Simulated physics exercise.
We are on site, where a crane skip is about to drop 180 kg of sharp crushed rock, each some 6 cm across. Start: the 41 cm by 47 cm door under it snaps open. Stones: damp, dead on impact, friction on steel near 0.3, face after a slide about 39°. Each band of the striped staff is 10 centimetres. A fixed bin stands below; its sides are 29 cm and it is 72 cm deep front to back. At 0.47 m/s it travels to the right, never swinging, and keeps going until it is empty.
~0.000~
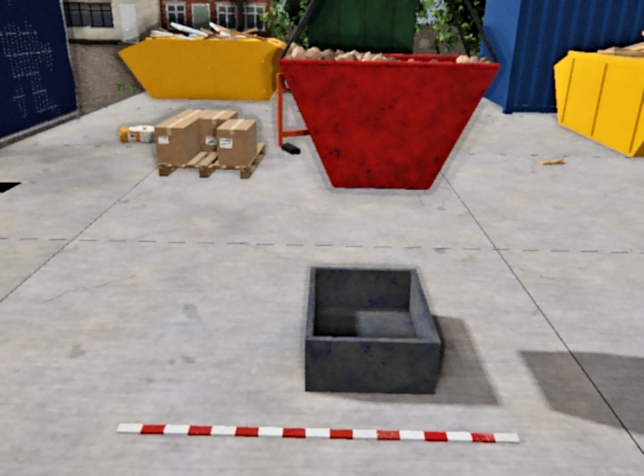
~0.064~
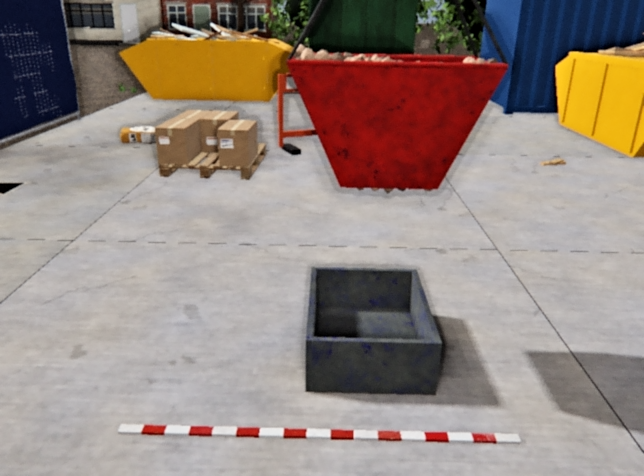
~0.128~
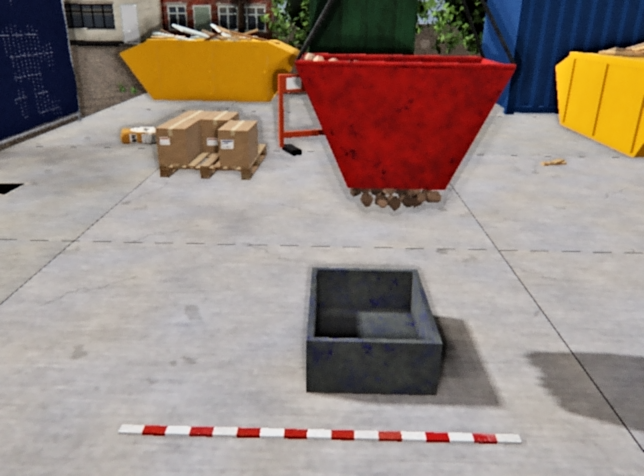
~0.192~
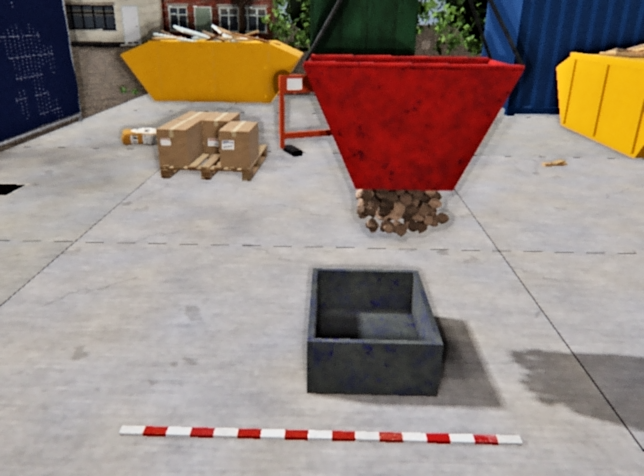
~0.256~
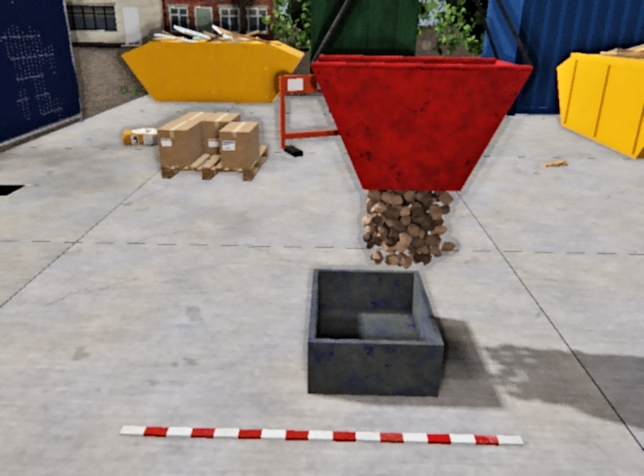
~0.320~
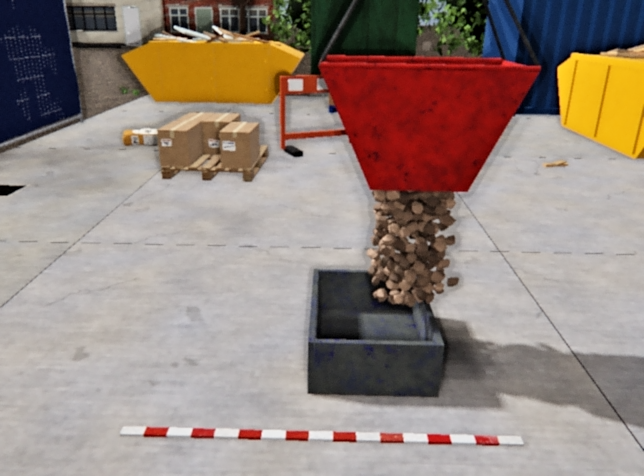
The clip opens on a red skip hanging above a concrete yard, with an open grey box and a red-and-white striped staff in front of it. The skip moves steadily right as brown stones emerge from its underside, then pour down in a lengthening, thickening stream that reaches the box's right side.
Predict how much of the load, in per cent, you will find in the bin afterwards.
About 45 per cent of the load.
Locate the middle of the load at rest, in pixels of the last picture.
About (432, 338).
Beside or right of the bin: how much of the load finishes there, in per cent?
Approx 55 % of the load.
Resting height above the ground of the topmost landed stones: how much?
30 cm.
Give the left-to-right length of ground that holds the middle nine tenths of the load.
Width: Near 110 cm.
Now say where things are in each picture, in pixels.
In the first frame, the outlet is at (382, 176); nothing has dropped yet.
In the second frame, the outlet is at (390, 177); 3 % is out.
In the third frame, the outlet is at (397, 177); 11 % is out, the lowest stones still above the rim at (387, 196), 87 cm up.
In the fourth frame, the outlet is at (405, 178); 20 % is out, the lowest stones still above the rim at (392, 222), 75 cm up.
In the fifth frame, the outlet is at (413, 179); 30 % is out, the lowest stones still above the rim at (396, 254), 58 cm up.
In the sixth frame, the outlet is at (420, 179); 42 % is out, the lowest stones still above the rim at (400, 289), 37 cm up.
After 0.7 s, 0 % in the crane skip, 48 % falling or lying in the bin, 52 % falling or lying beside or right of the bin; the stones farthest right are at (511, 339).
After 1.1 s, 0 % in the crane skip, 45 % falling or lying in the bin, 55 % falling or lying beside or right of the bin; the stones farthest right are at (596, 345).
After 1.7 s, 0 % in the crane skip, 45 % falling or lying in the bin, 55 % falling or lying beside or right of the bin; the stones farthest right are at (610, 336).
After 2.6 s, 0 % in the crane skip, 45 % falling or lying in the bin, 55 % falling or lying beside or right of the bin; the stones farthest right are at (610, 336).
After 4.5 s, 0 % in the crane skip, 45 % in the bin, 55 % beside or right of the bin; the stones farthest right are at (610, 336).
